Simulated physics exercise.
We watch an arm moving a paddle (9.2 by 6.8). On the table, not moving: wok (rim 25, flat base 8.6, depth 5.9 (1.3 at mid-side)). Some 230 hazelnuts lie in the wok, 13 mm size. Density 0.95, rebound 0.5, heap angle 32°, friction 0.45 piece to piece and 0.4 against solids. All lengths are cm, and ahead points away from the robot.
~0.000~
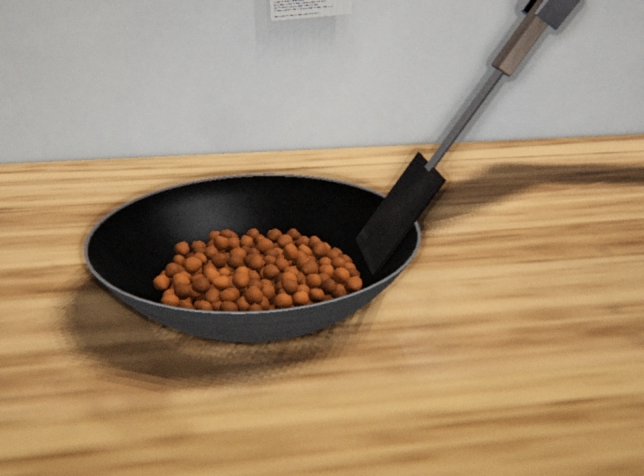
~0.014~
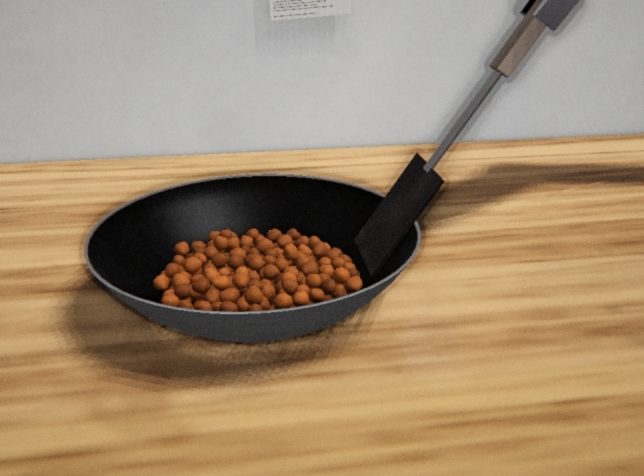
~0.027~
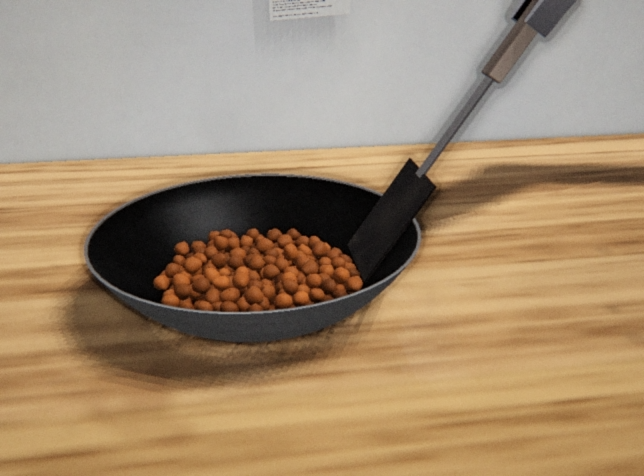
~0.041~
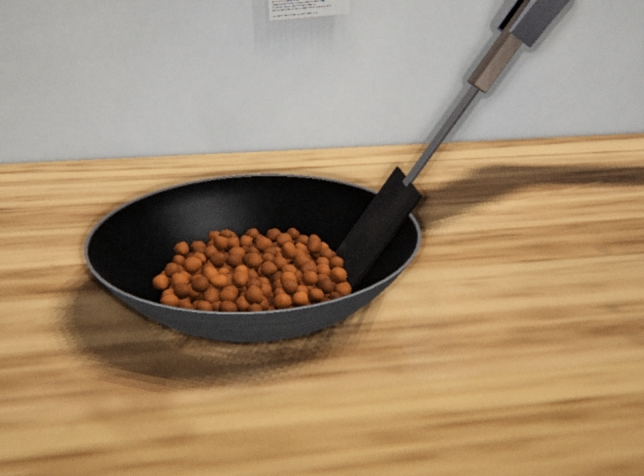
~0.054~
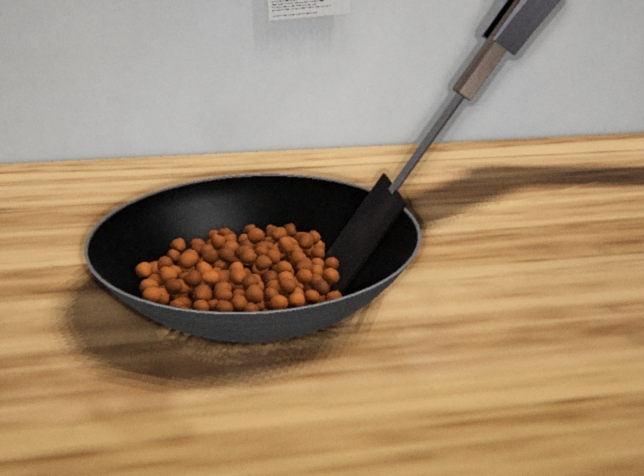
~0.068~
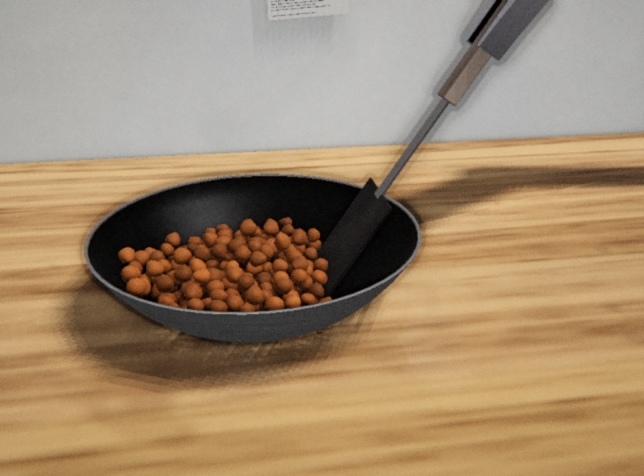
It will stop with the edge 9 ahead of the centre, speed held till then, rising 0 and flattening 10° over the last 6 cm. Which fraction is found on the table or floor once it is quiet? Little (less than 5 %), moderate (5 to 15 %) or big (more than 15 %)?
Answer: Big; more than 15 % of the hazelnuts finish on the table or floor.
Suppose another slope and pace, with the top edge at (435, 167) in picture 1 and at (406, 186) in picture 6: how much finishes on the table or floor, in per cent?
About 10 per cent.
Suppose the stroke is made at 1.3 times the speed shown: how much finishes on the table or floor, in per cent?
Some 45 per cent.
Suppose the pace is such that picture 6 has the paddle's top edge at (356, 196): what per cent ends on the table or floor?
Some 50 per cent.
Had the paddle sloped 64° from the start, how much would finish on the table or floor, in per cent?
In that case some 35 per cent.
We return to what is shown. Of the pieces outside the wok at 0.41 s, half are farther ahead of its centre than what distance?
Some 18 cm.
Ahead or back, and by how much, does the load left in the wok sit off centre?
About 3.5 cm ahead.
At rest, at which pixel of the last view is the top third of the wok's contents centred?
Around (147, 267).
After 0.13 s, sloping 56°, highest piece 8 above the table; 232 in the wok, 1 on the blade or in flight.
After 0.18 s, sloping 53°, highest piece 8 above the table; 227 in the wok, 6 on the blade or in flight.
After 0.41 s, sloping 46°, highest piece 9 above the table; 158 in the wok, 61 on the table or floor, 14 on the blade or in flight.
After 1.46 s, sloping 46°, highest piece 7 above the table; 158 in the wok, 75 on the table or floor.
In the end, 158 in the wok, 75 on the table or floor. That is 32 % on the table or floor.
